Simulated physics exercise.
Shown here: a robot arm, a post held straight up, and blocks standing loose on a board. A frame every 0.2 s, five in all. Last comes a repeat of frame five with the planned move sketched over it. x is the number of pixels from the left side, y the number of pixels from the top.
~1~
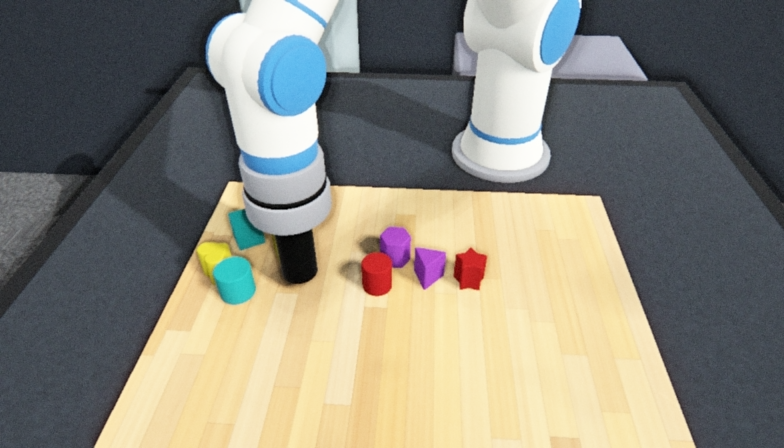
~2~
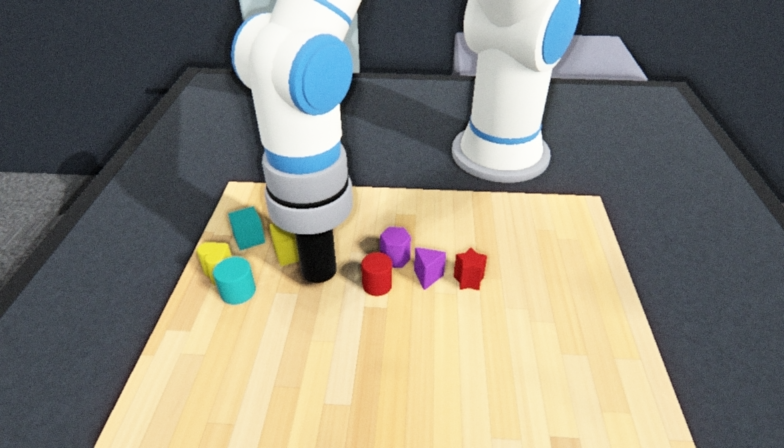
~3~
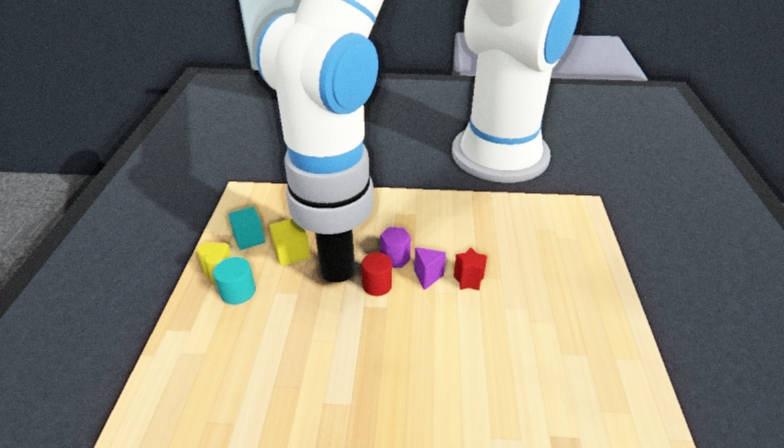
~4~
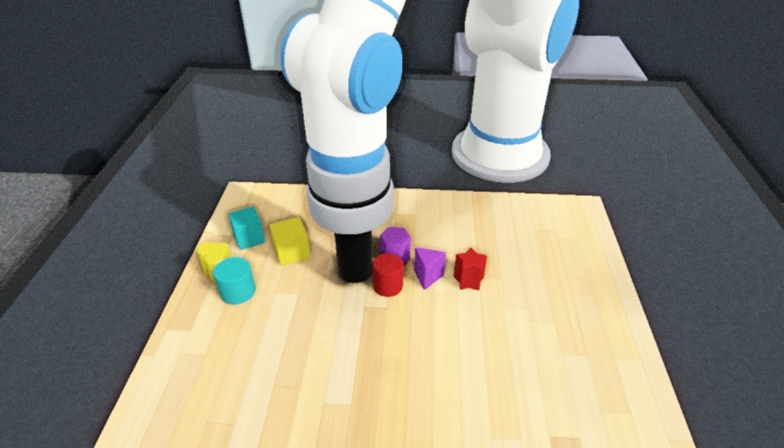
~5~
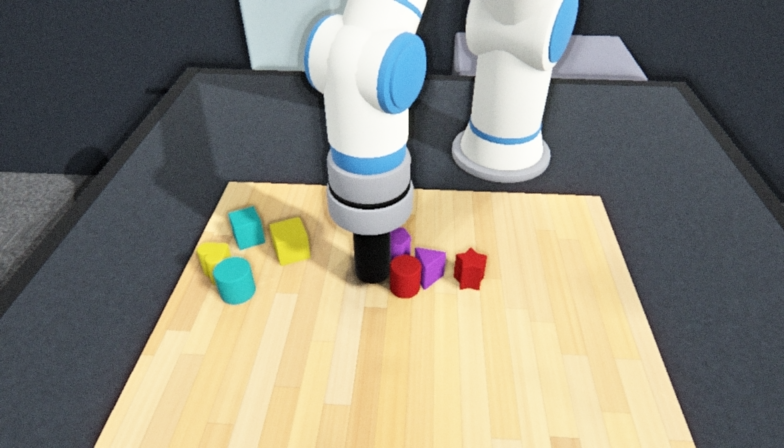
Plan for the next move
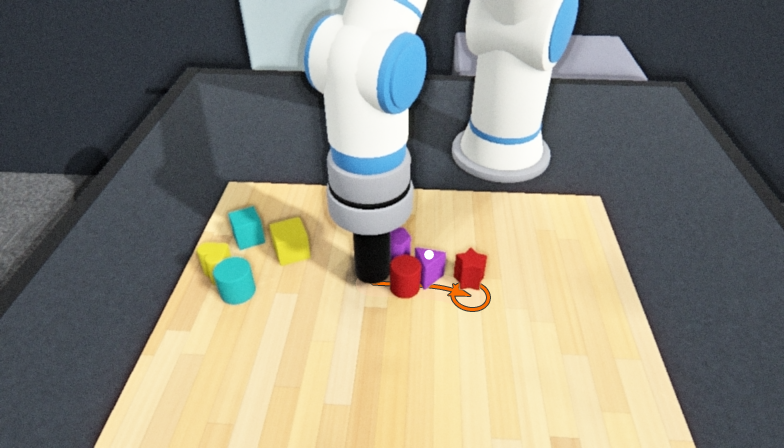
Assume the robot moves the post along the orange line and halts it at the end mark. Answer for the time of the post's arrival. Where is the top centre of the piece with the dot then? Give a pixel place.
My estimate: (458, 247).
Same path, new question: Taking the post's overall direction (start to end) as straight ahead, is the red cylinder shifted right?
That would be a yes.
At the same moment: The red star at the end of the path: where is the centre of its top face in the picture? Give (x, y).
The spot you're after is about (493, 256) in the image.
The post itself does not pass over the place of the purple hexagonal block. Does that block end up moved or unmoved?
At the moment the path ends, the purple hexagonal block still stands where it did.
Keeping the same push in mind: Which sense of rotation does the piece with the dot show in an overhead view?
From above, counter-clockwise.
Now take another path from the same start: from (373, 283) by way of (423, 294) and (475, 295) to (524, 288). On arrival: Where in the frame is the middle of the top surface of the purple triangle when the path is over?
My best guess is (449, 253).
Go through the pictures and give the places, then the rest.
Lower end of the post (300, 272), tops of blocks, purple hexagonal block (395, 235), red cylinder (377, 262), purple triangle (429, 255), red star (472, 258), in the first picture.
Post (319, 271), blocks as before, in the second picture.
Post (338, 270), blocks as before, in the third picture.
Post (356, 271), red cylinder (388, 263), in the fourth picture.
Post (373, 271), purple hexagonal block (395, 235), red cylinder (406, 265), purple triangle (429, 255), red star (472, 258), in the fifth picture.
The drawn path runs from (373, 283) by way of (406, 285) and (438, 287) to (471, 296); the dot is on the purple triangle.
On the path given first. One third of the way, post (406, 273); red cylinder (439, 270); purple triangle (447, 253), turned 50° anticlockwise.
Two thirds of the way, post (440, 275); red cylinder (471, 278); purple triangle (455, 248), turned 40° anticlockwise; red star (478, 257), turned 25° clockwise.
At the end, post (472, 284); purple hexagonal block not moved; red cylinder (503, 290); purple triangle (458, 247), turned 50° anticlockwise; red star (493, 256), turned 25° anticlockwise.
